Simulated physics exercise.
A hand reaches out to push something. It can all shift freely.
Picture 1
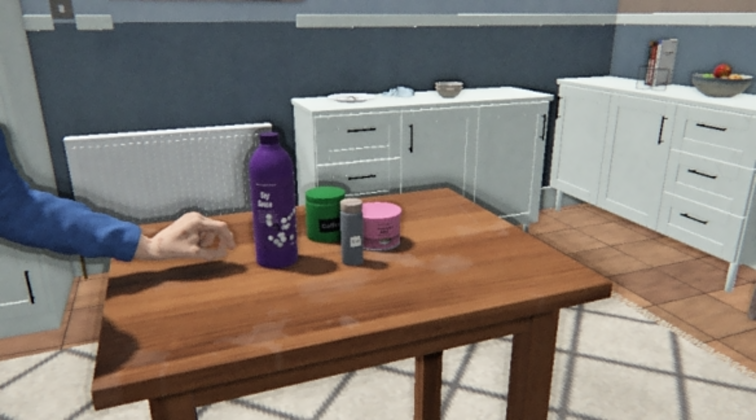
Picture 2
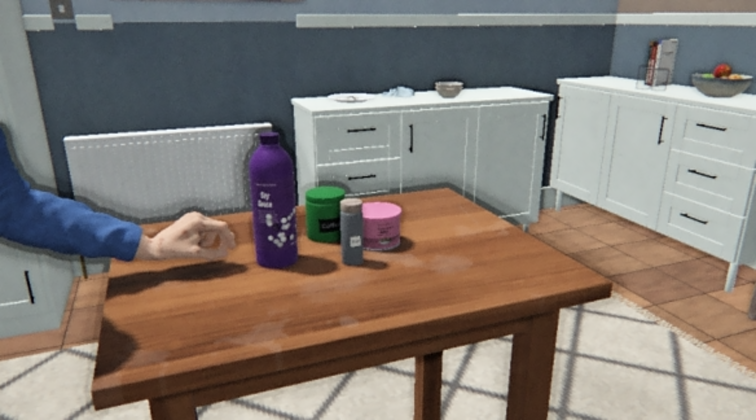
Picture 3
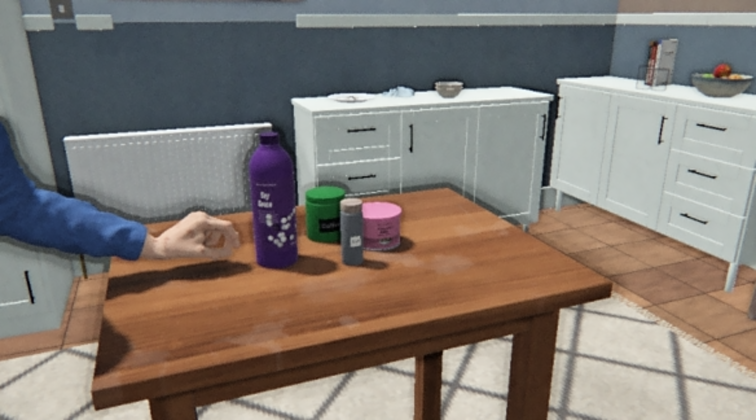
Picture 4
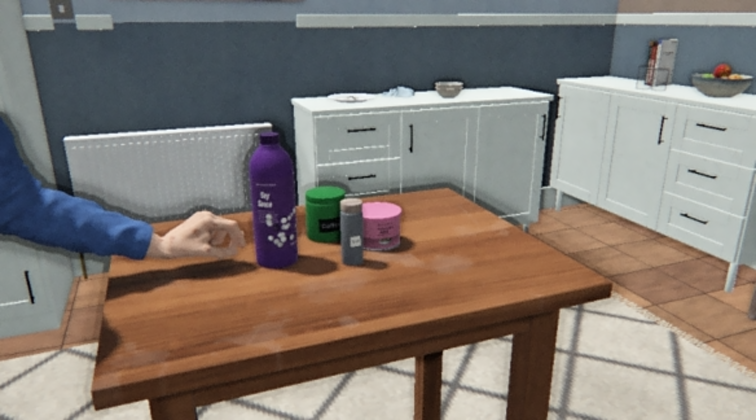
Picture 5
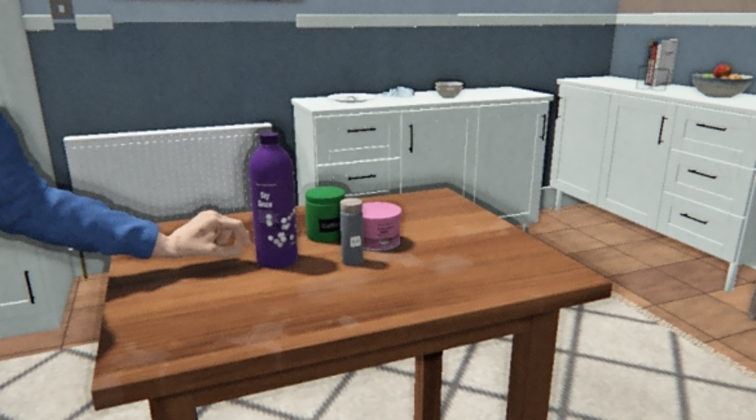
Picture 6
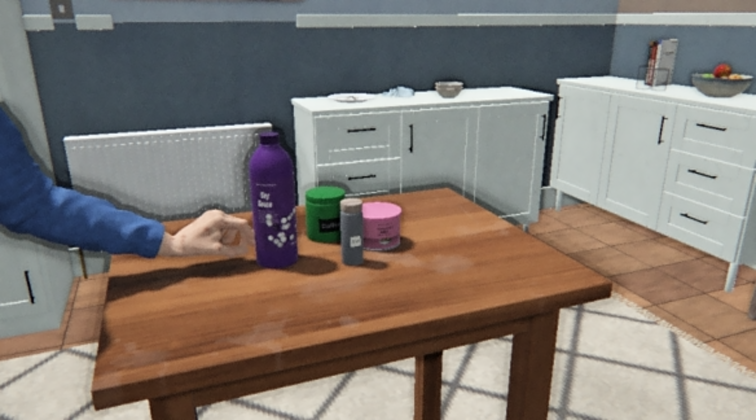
A hand in a blue sleeve starts just left of a tall purple bottle on a wooden table and inches slowly rightward toward it. By the end the fingers are right beside the bottle, which stays in place, as do the green container, small grey bottle and pink jar nearby.
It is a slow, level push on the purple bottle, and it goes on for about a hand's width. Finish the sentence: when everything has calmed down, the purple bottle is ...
When everything has calmed down, the purple bottle is upright.
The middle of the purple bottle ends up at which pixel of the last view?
Looks like it settles somewhere around (333, 193).
Then, 0.30 s past the last view, purple bottle displaced a little near (285, 198).
Then, 0.70 s past the last view, purple bottle displaced about its own width near (306, 196).
Then, 1.10 s past the last view, purple bottle displaced about its own width near (325, 194).
Finally, moved from the start, purple bottle. Final places as the last picture's camera would see them, purple bottle near (333, 193).
